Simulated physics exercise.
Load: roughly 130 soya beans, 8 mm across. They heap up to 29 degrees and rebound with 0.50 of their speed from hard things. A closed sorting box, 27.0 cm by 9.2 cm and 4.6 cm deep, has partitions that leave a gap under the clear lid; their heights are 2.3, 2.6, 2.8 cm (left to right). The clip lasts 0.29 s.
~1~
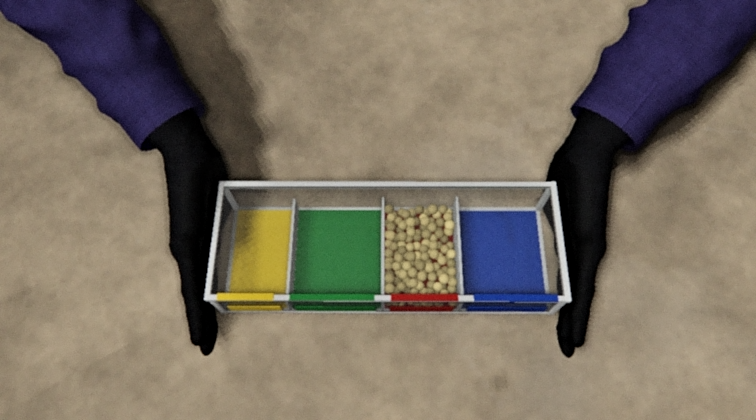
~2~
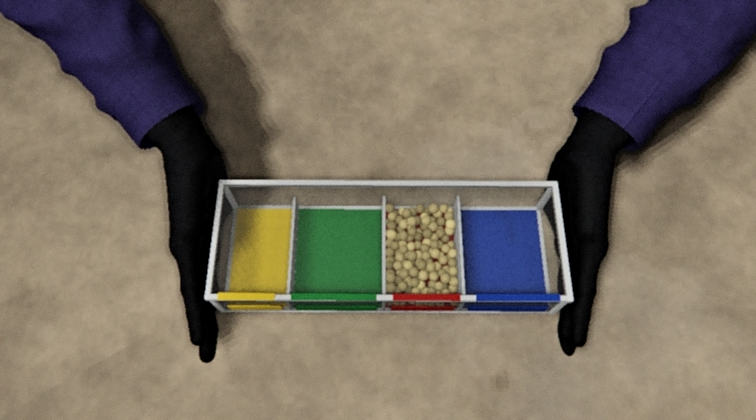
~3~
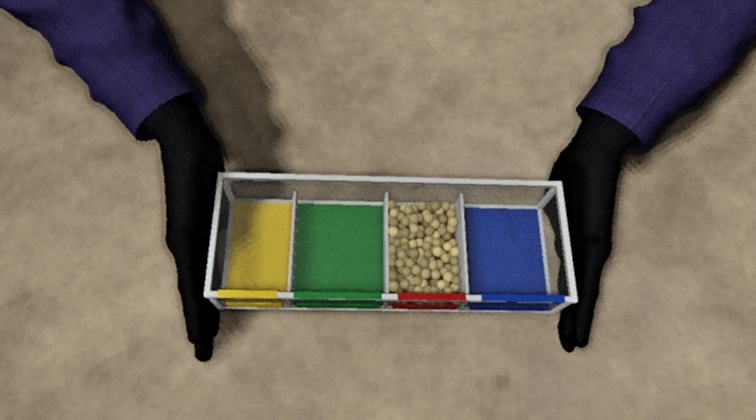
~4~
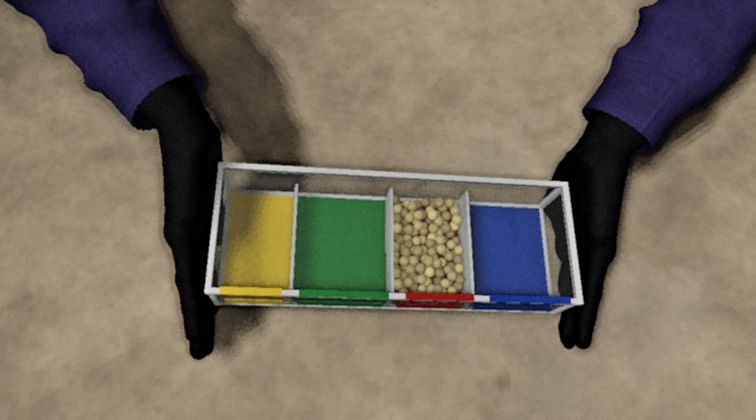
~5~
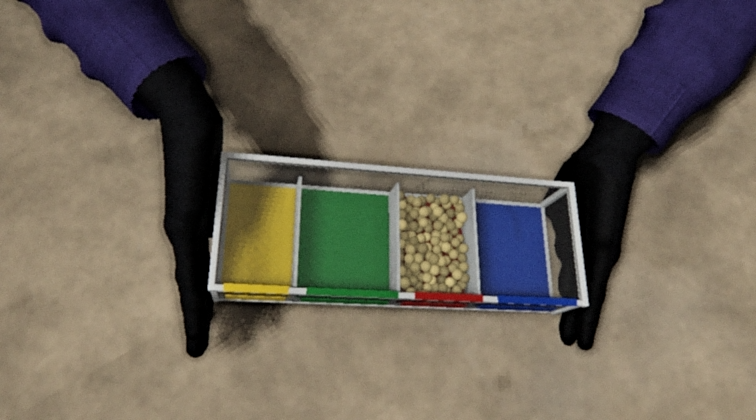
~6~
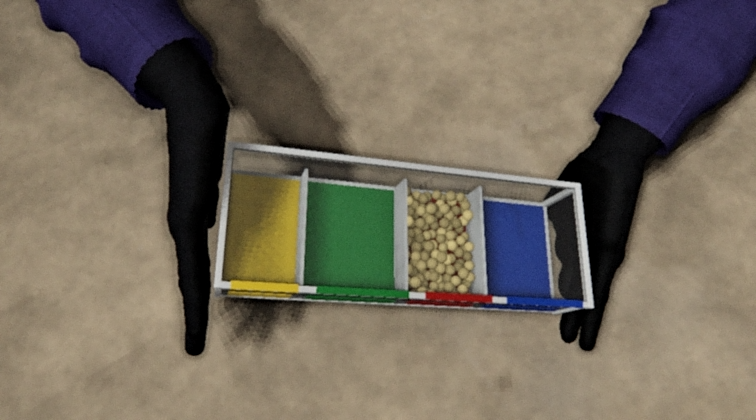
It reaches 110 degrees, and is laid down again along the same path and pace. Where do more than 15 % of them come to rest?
Red above, blue above, green below, yellow below.
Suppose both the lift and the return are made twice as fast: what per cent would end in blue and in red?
Blue 45; red 55.
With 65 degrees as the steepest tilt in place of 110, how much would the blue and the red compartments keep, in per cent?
Then: Blue 5, red 95.
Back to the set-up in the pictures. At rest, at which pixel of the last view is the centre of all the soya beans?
Near (510, 284).
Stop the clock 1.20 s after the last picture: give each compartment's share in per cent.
Red 50, blue 50, green 0, yellow 0.
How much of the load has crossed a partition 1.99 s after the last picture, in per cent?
About 70 per cent.
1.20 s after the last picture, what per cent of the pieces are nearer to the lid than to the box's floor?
Roughly 80 per cent.
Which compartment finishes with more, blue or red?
The blue compartment.
Then, 1.20 s after the last picture, tilt 110 degrees; red 50 %, blue 50 %.
Then, 1.99 s after the last picture, tilt 49 degrees; red 30 %, blue 70 %.
Then, 2.81 s after the last picture, tilt 0 degrees; red 30 %, blue 70 %.
In the end, red 30 %, blue 70 %, green 0 %, yellow 0 %.
